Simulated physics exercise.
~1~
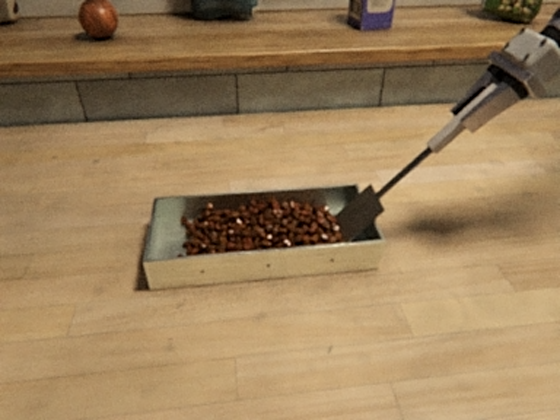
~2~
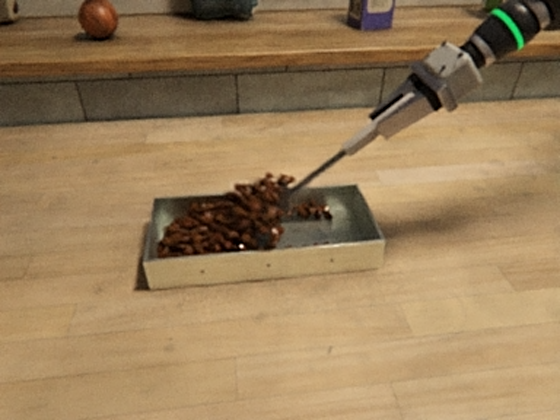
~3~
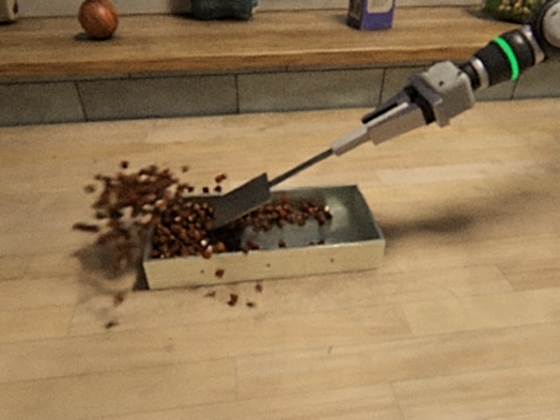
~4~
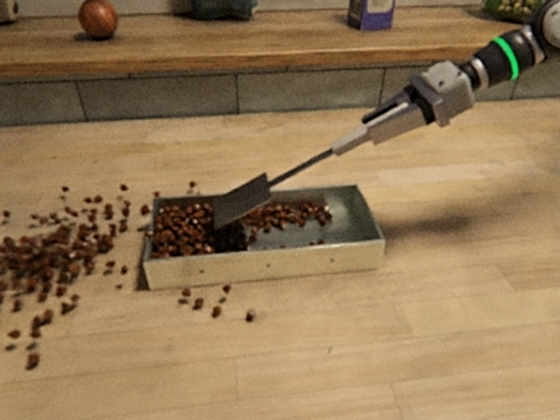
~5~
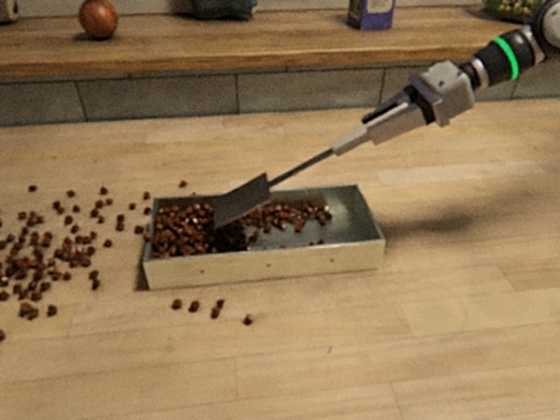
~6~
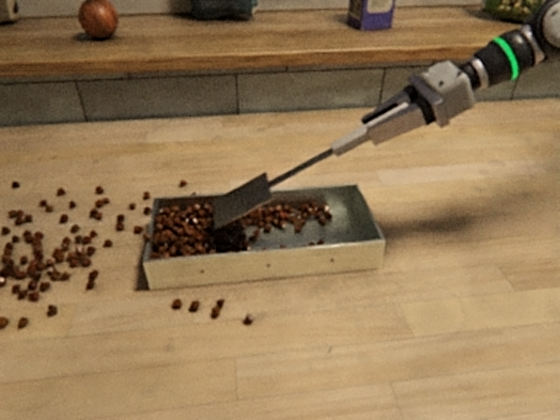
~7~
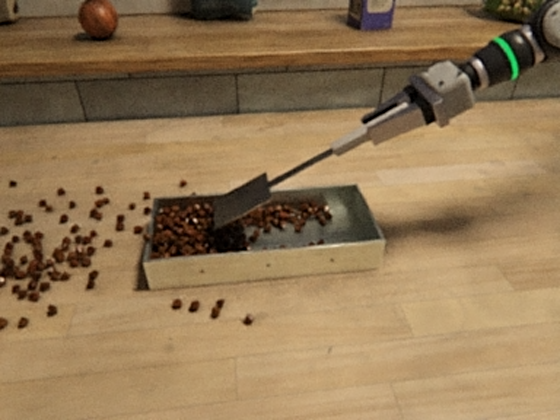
A grey and black robot arm with a glowing green ring reaches in from the upper right, holding a dark turner in a pale metal roasting tin of reddish-brown pellets. The tin sits on a light wooden table, seen from slightly above, with a shelf behind holding a round reddish object and a purple box. The turner sweeps left, heaping the pellets, then tilts flatter and stops. A spray of pellets flies over the left end and scatters across the table, a few dropping in front. The turner stays still, with most pellets remaining in the tin.
